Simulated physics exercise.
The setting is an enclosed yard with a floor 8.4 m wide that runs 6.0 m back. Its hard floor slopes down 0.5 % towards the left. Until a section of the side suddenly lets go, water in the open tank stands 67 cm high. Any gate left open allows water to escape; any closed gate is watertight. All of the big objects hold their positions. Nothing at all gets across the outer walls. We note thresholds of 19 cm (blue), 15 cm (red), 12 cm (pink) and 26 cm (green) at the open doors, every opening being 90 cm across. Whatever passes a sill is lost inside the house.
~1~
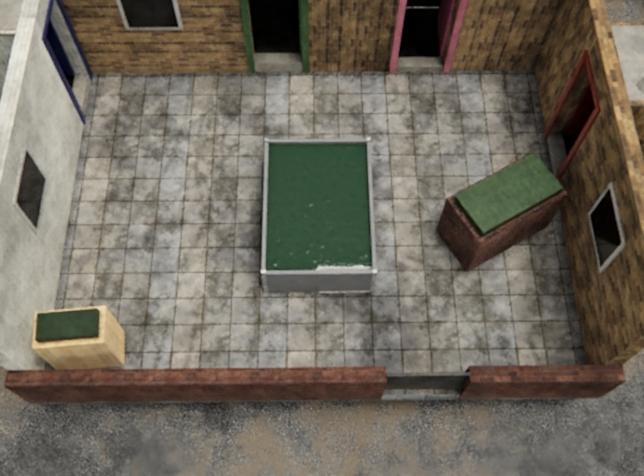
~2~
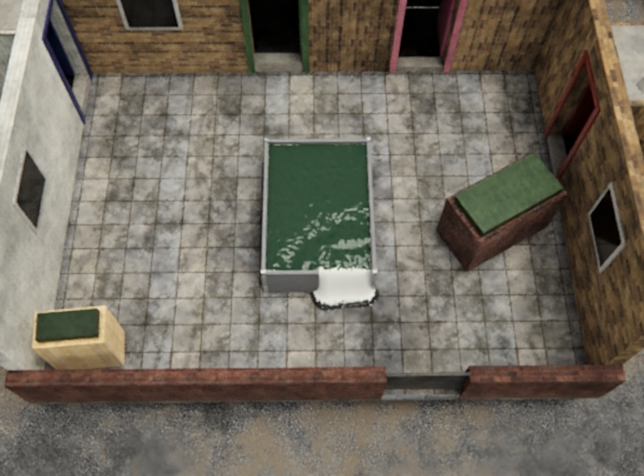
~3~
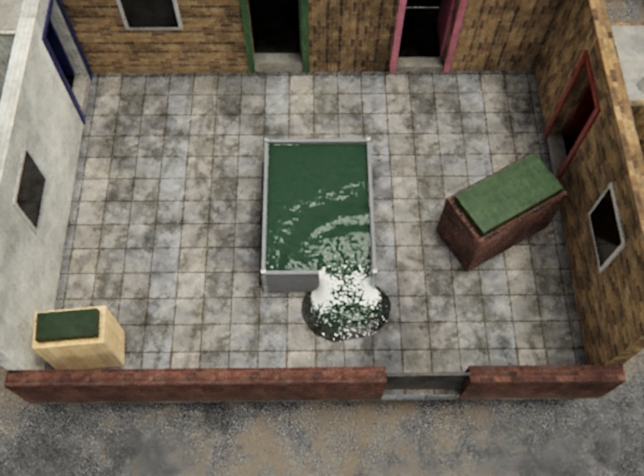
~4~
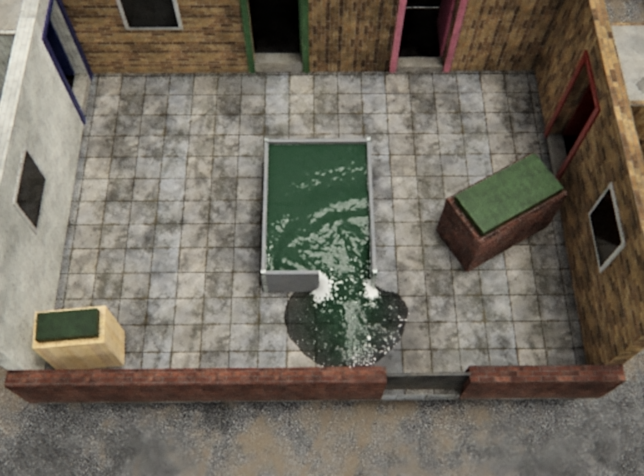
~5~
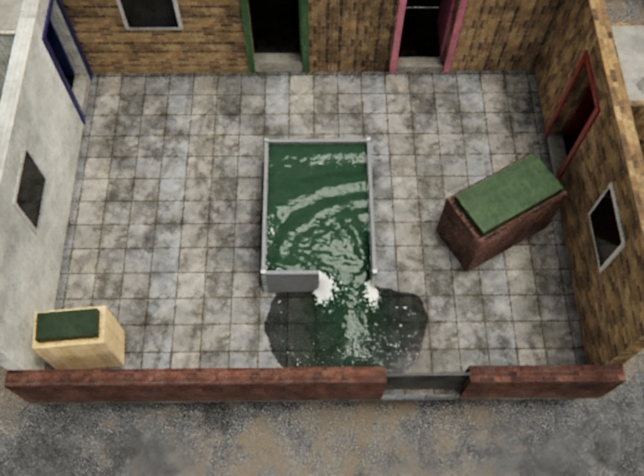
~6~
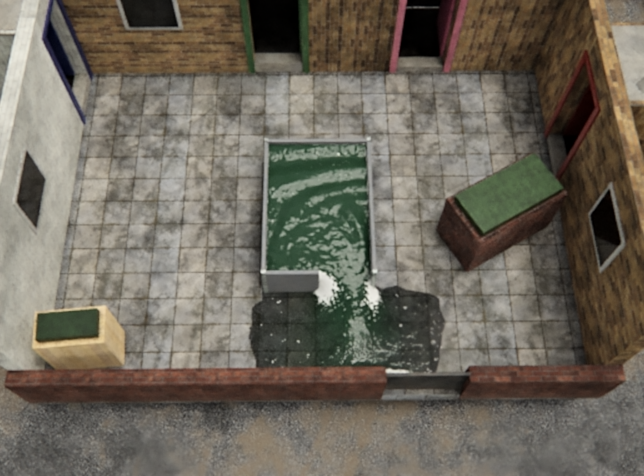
In a walled yard with a grey tiled floor, green water sat still in an open tank, then gushed out through its near side and spread across the tiles to the low brick wall.
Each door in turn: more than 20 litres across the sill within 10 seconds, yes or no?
Answers: Blue door, no; red door, no; pink door, no; green door, no.
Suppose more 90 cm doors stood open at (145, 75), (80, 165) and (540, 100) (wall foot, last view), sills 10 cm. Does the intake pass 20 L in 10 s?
In sequence the answers are less than that, less than that and less than that.
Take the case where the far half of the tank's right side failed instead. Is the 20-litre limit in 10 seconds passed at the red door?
Note: Red door, beyond the limit.
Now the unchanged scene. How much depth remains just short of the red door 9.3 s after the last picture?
It's about 2.0 cm.
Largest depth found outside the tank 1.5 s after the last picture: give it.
Some 38 cm deep.
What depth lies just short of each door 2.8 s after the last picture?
Measured in centimetres, the blue door gives 0, the red door 4, the pink door 0 and the green door 0.
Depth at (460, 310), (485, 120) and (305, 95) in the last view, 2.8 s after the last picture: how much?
4, 0 and 0 cm.
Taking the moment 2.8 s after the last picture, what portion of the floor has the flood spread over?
Some 40 per cent of the floor is wet.
Then, 0.7 s after the last picture water covers 10 % of the floor and is deepest (42 cm) near (349, 368); blue door not reached, red door not reached, pink door not reached, green door not reached.
Then, 1.5 s after the last picture water covers 25 % of the floor and is deepest (38 cm) near (349, 368); blue door not reached, red door not reached, pink door not reached, green door not reached.
Then, 2.8 s after the last picture water covers 40 % of the floor and is deepest (26 cm) near (538, 241); blue door not reached, red door 4 cm at the sill, 0 L in, pink door not reached, green door not reached.
Then, 5.3 s after the last picture water covers 60 % of the floor and is deepest (20 cm) near (582, 377); blue door 6 cm at the sill, 0 L in, red door 3 cm at the sill, 0 L in, pink door 4 cm at the sill, 0 L in, green door not reached.
Then, 9.3 s after the last picture water covers 90 % of the floor and is deepest (13 cm) near (571, 377); blue door 9 cm at the sill, 0 L in, red door 2 cm at the sill, 0 L in, pink door 3 cm at the sill, 0 L in, green door 4 cm at the sill, 0 L in.
